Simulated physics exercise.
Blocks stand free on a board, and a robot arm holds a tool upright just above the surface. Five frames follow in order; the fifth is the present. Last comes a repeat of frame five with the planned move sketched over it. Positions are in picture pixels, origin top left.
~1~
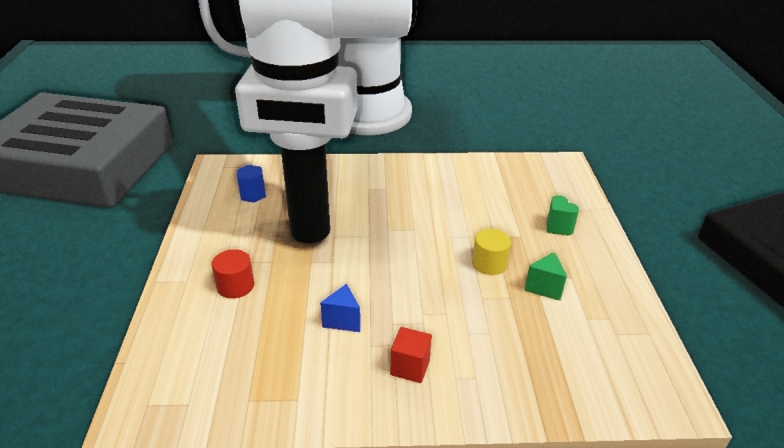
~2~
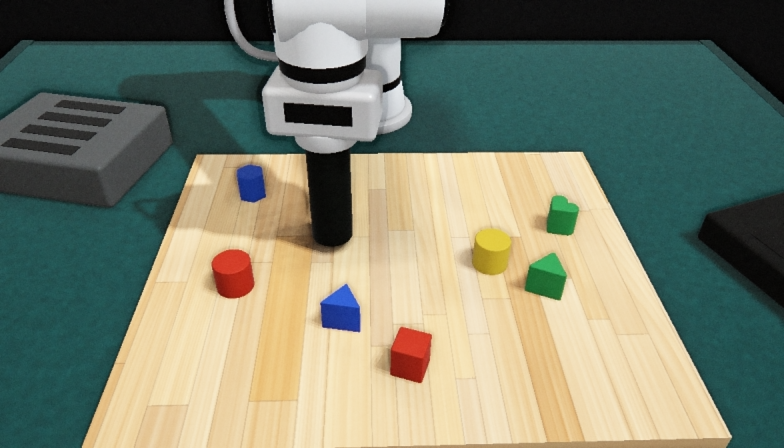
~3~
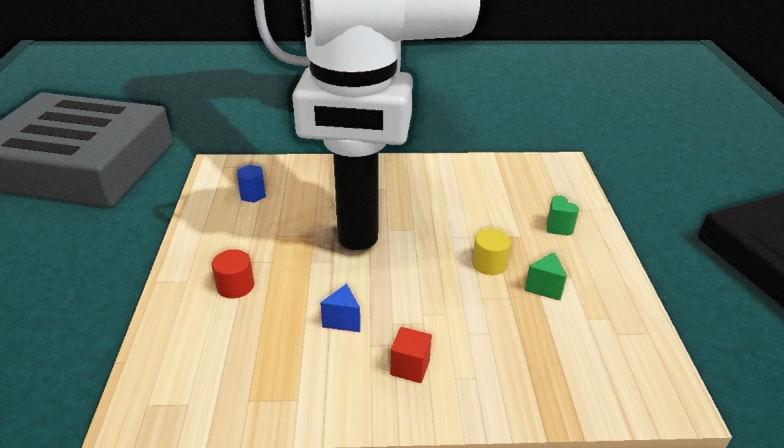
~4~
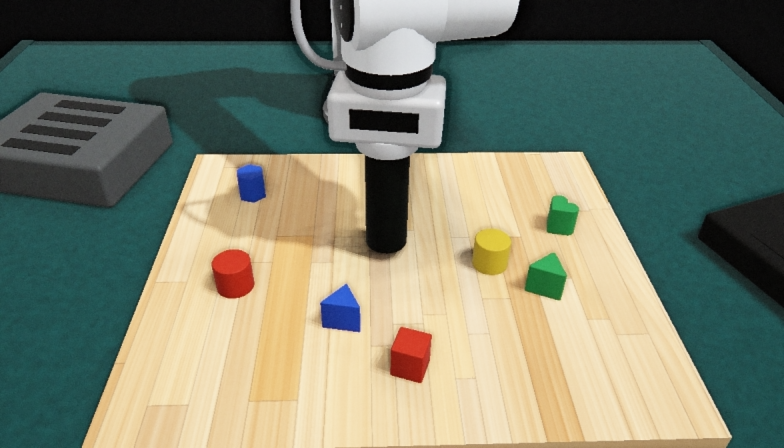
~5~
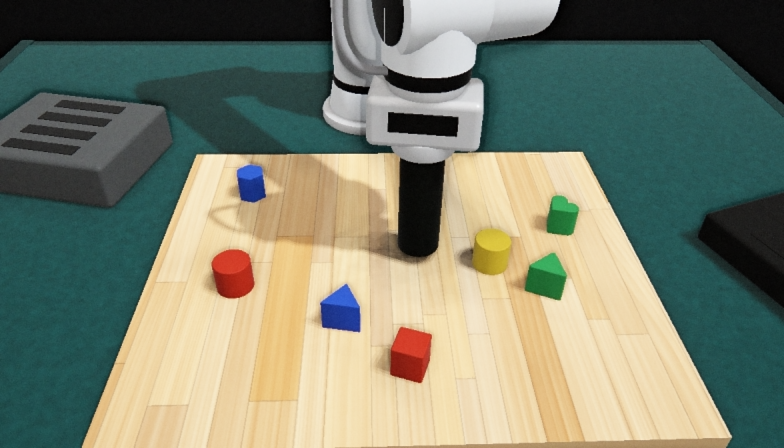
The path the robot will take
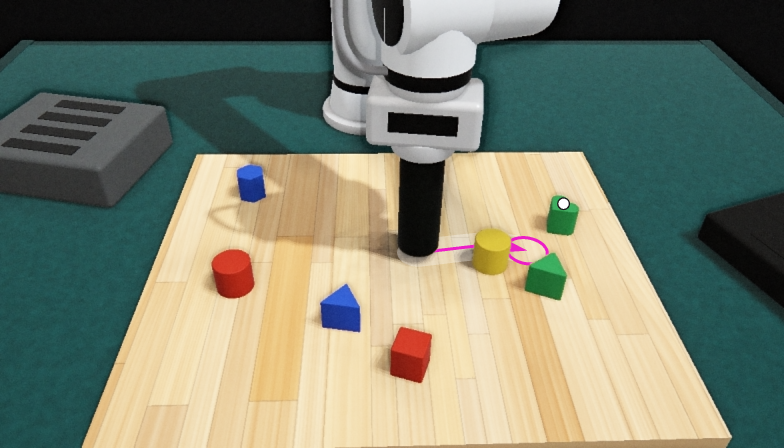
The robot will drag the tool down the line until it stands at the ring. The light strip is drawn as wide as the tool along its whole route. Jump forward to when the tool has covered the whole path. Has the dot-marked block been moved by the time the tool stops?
No, that is not what happens.
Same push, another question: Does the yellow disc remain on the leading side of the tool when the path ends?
My answer is no.
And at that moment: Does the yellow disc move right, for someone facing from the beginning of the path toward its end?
Answer: Yes.
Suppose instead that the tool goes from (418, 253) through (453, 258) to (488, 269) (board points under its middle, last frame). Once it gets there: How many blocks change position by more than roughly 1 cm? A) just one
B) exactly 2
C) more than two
That would be A.
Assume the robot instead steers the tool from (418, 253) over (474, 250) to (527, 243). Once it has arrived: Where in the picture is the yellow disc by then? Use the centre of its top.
Answer: (530, 246).
Drawn move, from (418, 253) through (472, 247) to (527, 250); the dot is on the green heart.
On the path given first. One third of the way, tool at (456, 240); nothing pushed yet.
Two thirds of the way, tool at (492, 237); yellow disc at (516, 244).
At the end, tool at (528, 242); yellow disc at (534, 251); green triangular block at (554, 270); green heart still.
